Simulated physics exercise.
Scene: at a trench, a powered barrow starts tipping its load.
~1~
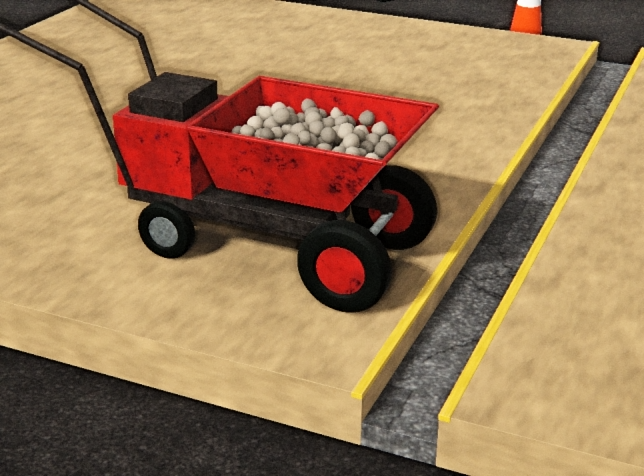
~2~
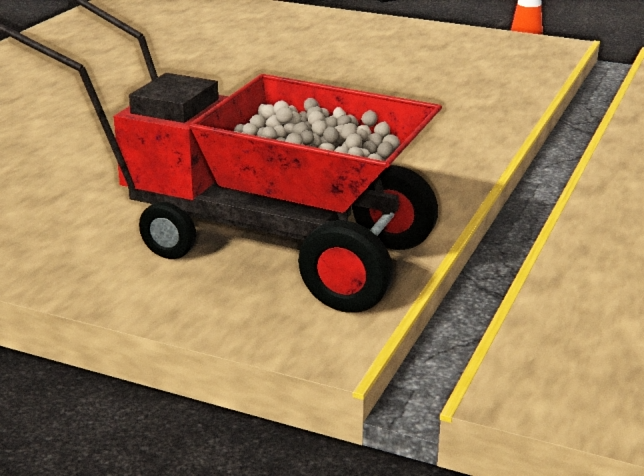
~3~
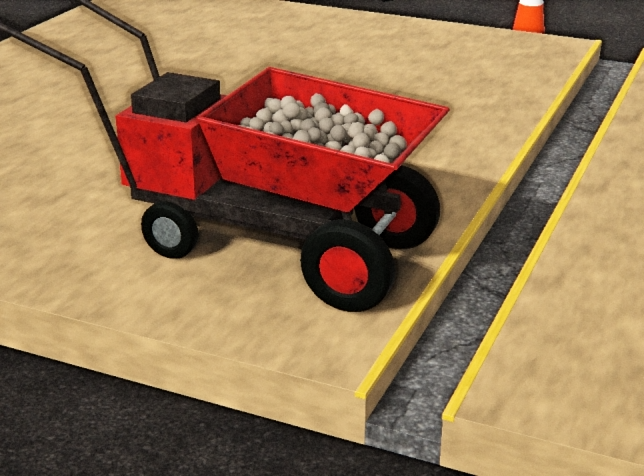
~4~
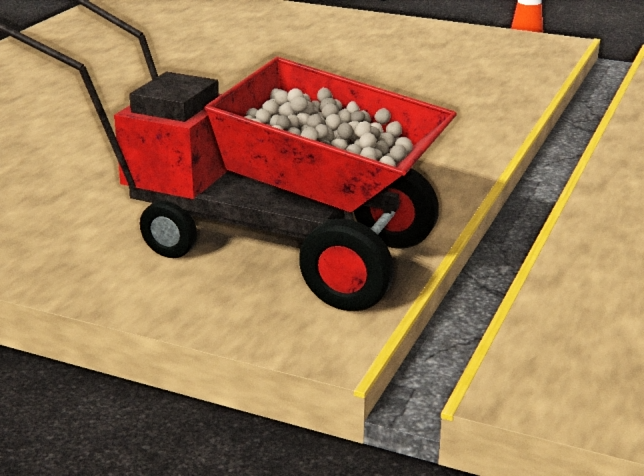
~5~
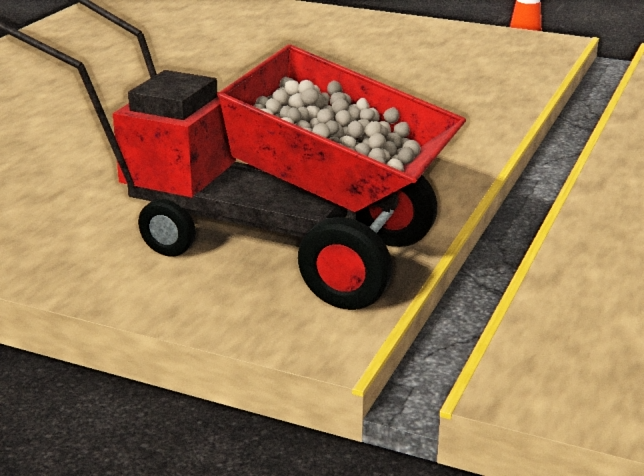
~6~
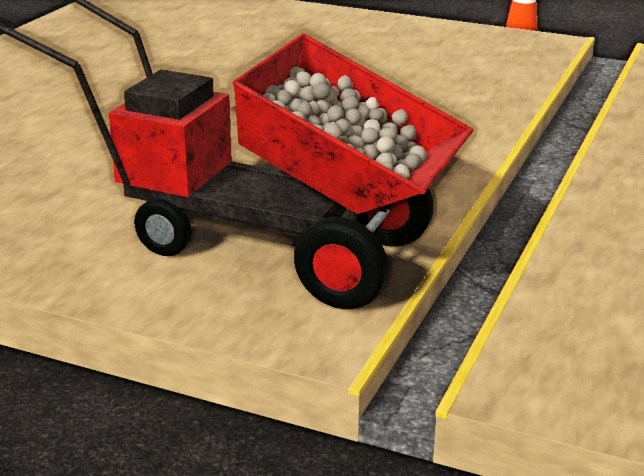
The red skip of a small powered barrow, heaped with grey pebbles, sits level beside a shallow, yellow-edged trench. Its rear end then lifts steadily, tilting the skip forward to the right until it slopes clearly, while the wheels stay in place and the pebbles remain piled inside.
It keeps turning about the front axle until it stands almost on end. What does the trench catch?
A minority.
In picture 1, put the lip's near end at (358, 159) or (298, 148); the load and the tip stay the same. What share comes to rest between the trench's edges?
Near 60 % and 80 %.
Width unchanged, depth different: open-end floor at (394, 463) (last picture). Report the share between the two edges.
The share would be around 20 in a hundred.
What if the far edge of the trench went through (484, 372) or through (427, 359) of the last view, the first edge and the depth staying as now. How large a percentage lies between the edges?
Lab note: Case 1 near 50 percent, case 2 near 0 percent.
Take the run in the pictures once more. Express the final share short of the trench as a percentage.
Roughly 0 per cent of the load.
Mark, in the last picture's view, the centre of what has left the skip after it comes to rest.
(551, 306).
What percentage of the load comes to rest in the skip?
About 10 %.
Soon after the last picture, skip tipped steeply; all in the skip.
A little later, skip tipped right over; about half in the skip; a stray few in or heaped over the trench; about half beyond it; a stray few falling.
Later still, skip tipped right over; a small part in the skip; a small part in or heaped over the trench; most beyond it.
By the end, skip tipped right over; a small part in the skip; a small part in or heaped over the trench; most beyond it.
